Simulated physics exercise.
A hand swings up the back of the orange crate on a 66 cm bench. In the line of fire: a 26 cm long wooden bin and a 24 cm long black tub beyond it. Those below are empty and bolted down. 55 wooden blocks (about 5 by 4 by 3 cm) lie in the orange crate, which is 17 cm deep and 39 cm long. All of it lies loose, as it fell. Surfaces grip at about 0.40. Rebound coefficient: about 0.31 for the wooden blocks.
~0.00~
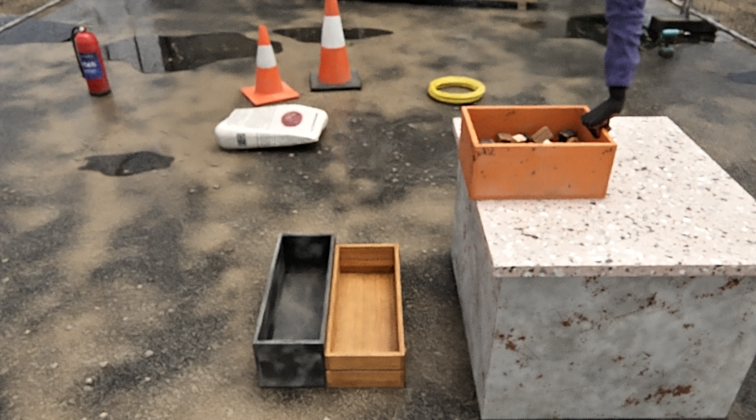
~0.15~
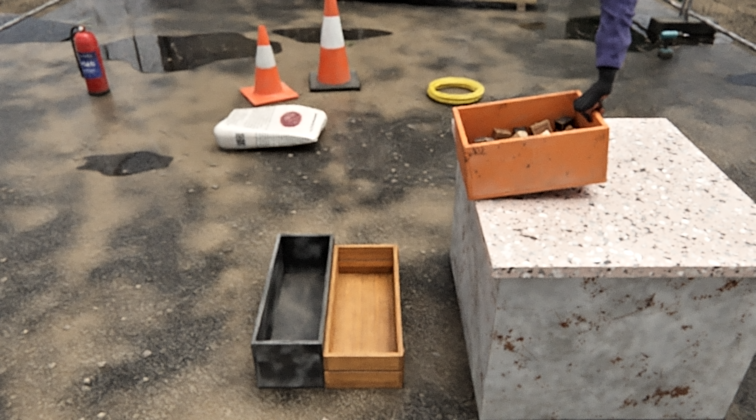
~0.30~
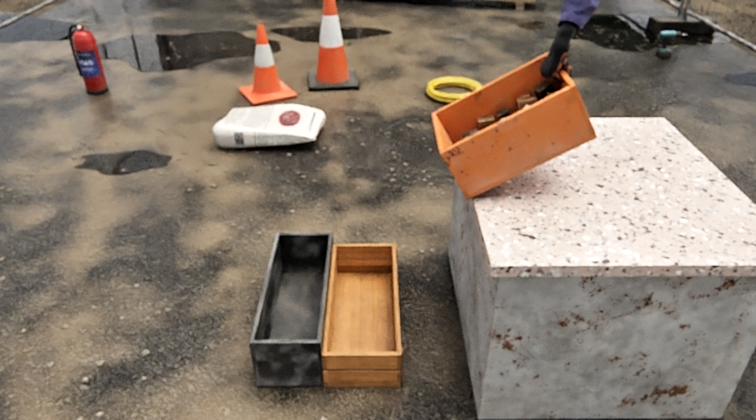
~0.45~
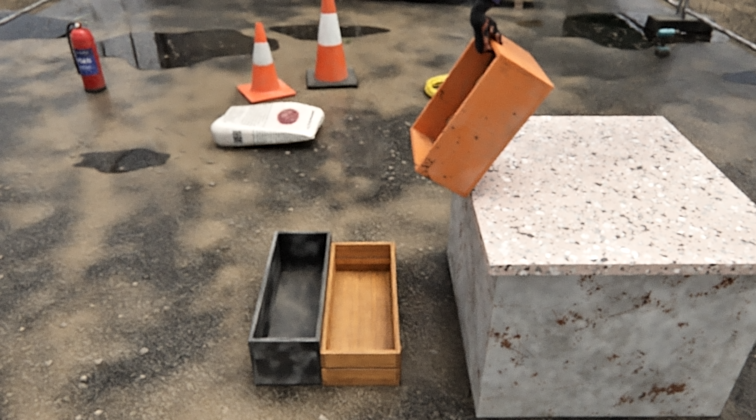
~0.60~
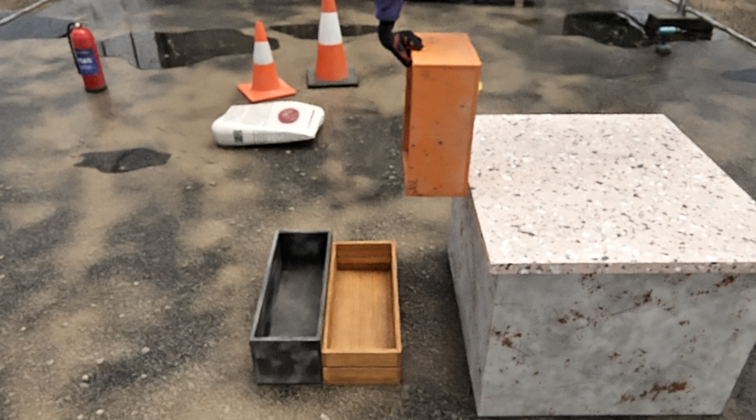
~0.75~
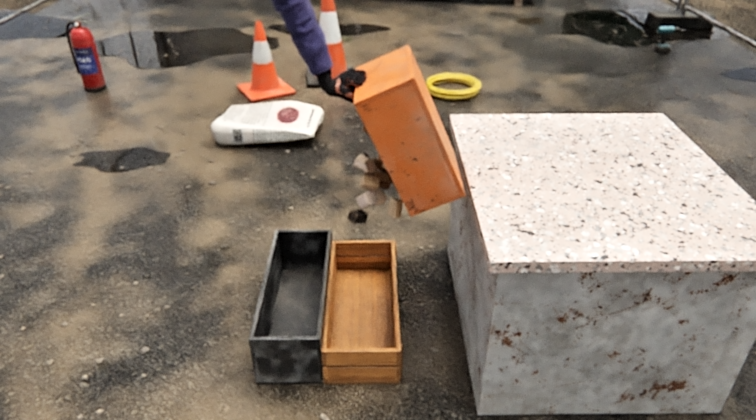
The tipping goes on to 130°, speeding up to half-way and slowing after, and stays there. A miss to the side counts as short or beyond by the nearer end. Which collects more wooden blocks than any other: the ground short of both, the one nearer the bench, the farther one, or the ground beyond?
It is the wooden bin, the nearer one.
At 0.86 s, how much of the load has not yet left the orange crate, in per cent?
About 40 per cent.
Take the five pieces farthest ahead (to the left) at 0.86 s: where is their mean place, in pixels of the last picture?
Around (320, 247).
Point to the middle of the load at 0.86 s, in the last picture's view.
Near (378, 191).
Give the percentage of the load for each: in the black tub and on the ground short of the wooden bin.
About 25 and 0 per cent.
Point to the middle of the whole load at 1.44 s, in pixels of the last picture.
Near (346, 312).
After 0.86 s, tilt 126°; 21 still in the orange crate, 1 in the black tub and 33 in the air.
After 1.00 s, tilt 130°; 9 still in the orange crate, 12 in the wooden bin, 11 in the black tub and 23 in the air.
After 1.19 s, tilt 130°; 31 in the wooden bin, 15 in the black tub and 9 in the air.
Final count (at 1.44 s), 40 in the wooden bin and 15 in the black tub.
